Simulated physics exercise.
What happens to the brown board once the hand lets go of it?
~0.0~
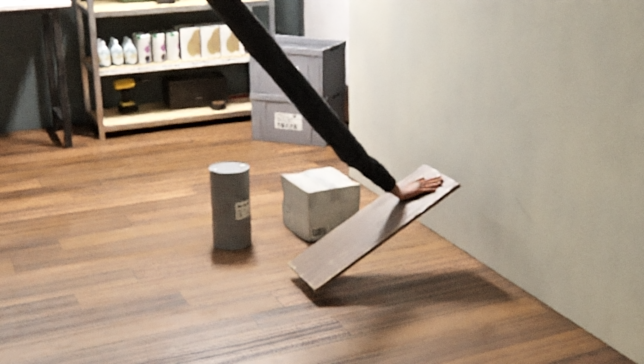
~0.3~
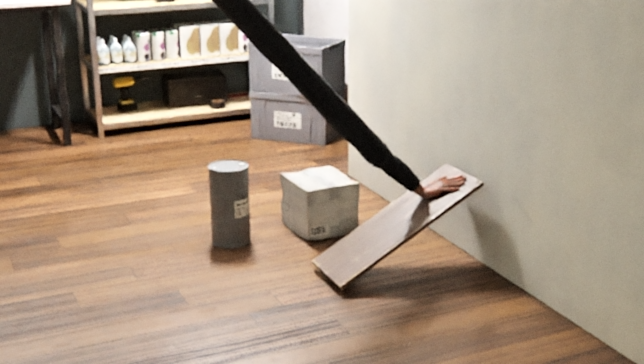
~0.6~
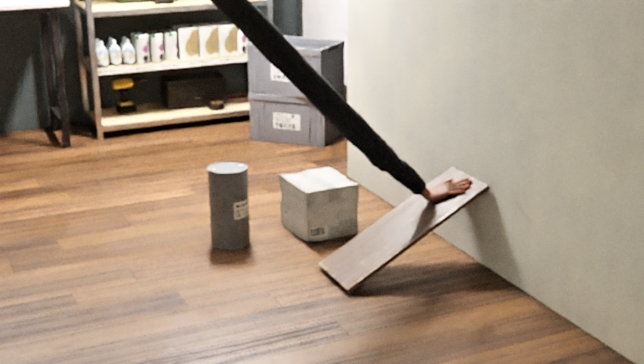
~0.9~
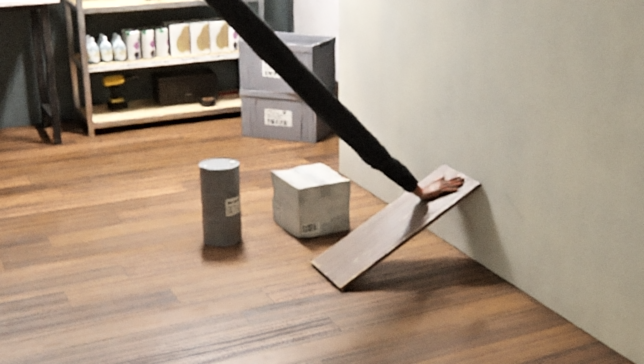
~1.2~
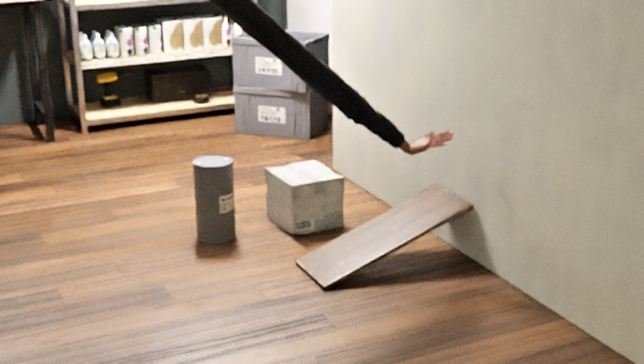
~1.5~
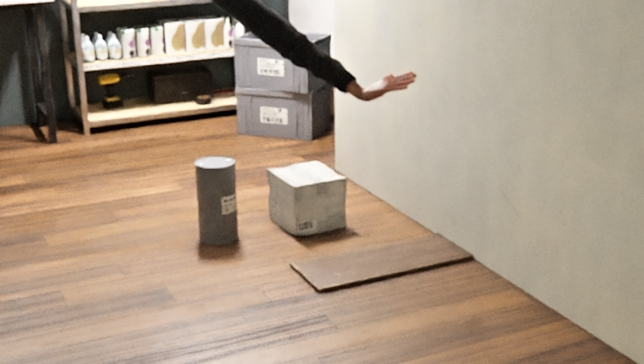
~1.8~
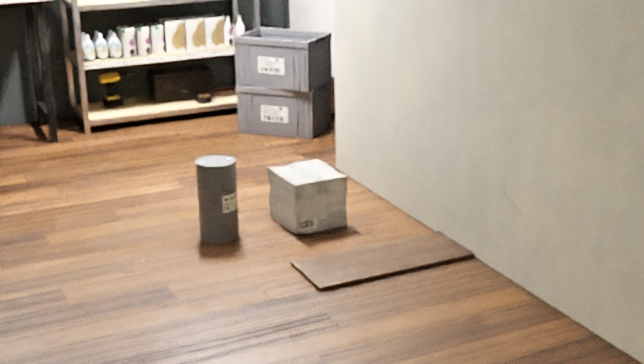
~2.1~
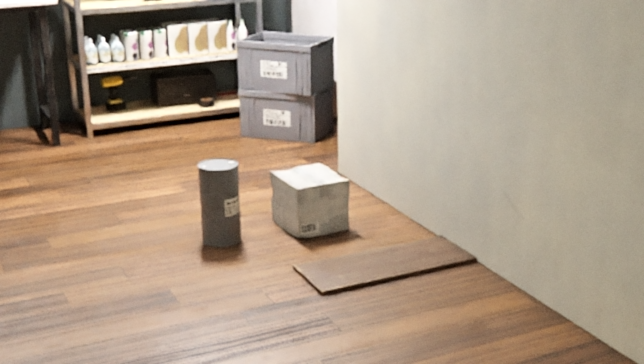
The lean does not hold, and the board slides down the wall until it lies flat on the floor.
